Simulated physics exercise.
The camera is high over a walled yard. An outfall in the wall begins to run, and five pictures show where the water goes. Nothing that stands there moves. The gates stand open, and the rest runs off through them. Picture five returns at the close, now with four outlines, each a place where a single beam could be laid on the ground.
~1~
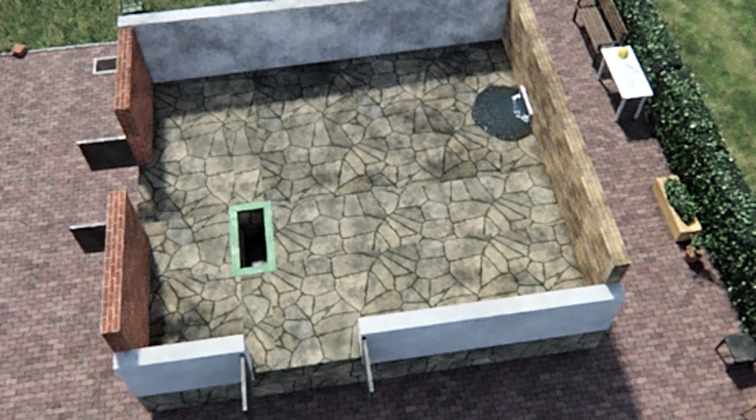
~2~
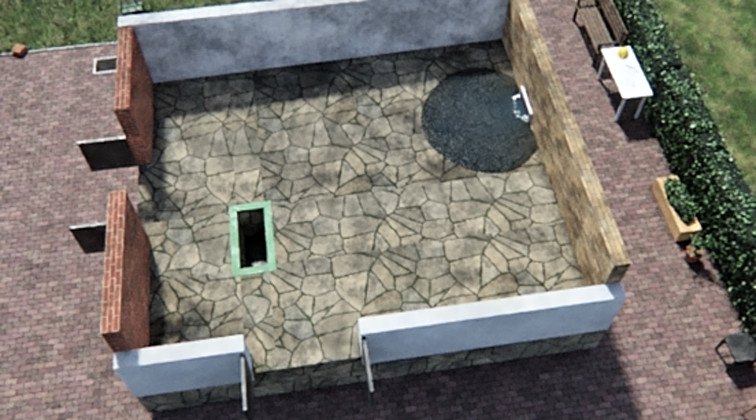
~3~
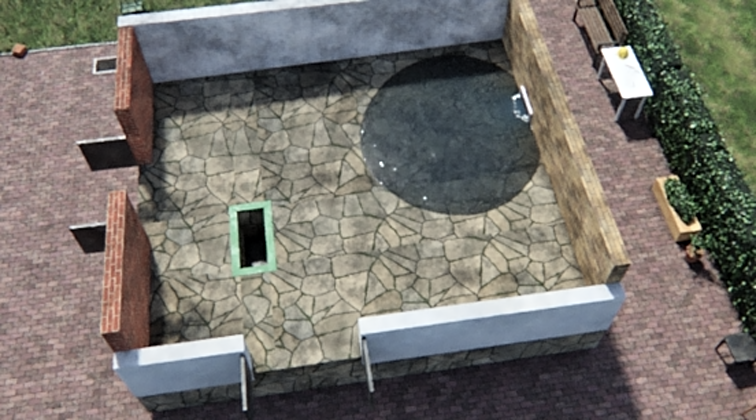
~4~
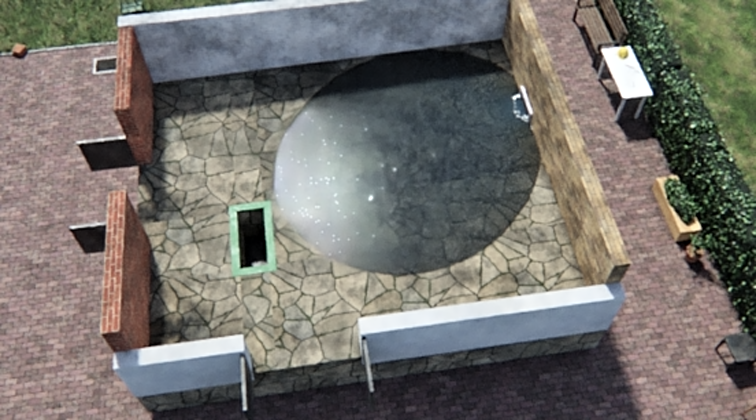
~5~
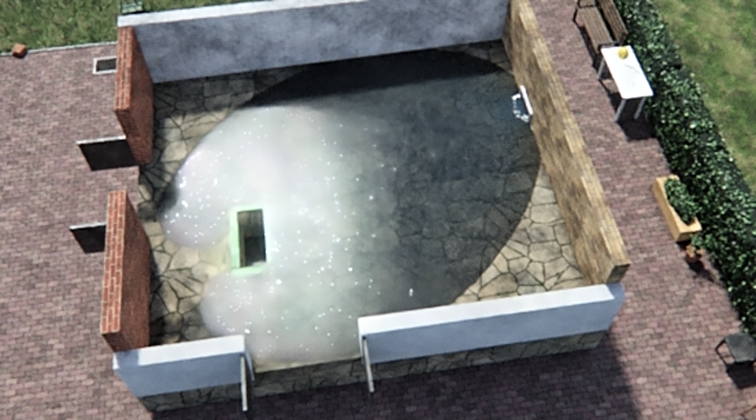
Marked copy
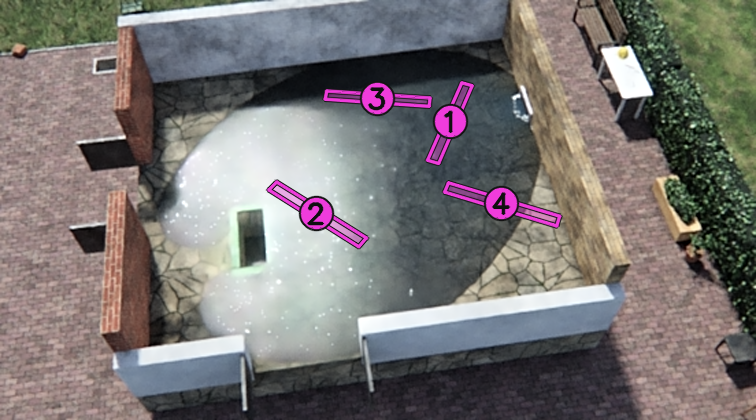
At the start, a small dark pool of water lies by a white outlet on the right wall of a walled, stone-paved yard. The water spreads steadily leftward in a widening round sheet, turning pale and glinting, until it surrounds the green-rimmed opening and covers most of the paving.
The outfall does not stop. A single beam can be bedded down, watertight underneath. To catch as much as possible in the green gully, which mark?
It is 4.
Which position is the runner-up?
3 it is.
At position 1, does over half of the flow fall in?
No.
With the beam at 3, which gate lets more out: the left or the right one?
The left gate.
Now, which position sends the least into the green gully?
That is position 2.
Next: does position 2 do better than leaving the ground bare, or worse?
It is worse.
On the marked copy, 1 from (433, 161) to (467, 84); 2 from (272, 185) to (362, 242); 3 from (325, 95) to (429, 102); 4 from (446, 187) to (558, 221).
With 1, about 25 % of the stream runs into the green gully, about 75 % out by the gates.
With 2, about 6 % of the stream runs into the green gully, about 92 % out by the gates.
With 3, about 32 % of the stream runs into the green gully, about 68 % out by the gates.
With 4, about 40 % of the stream runs into the green gully, about 59 % out by the gates.
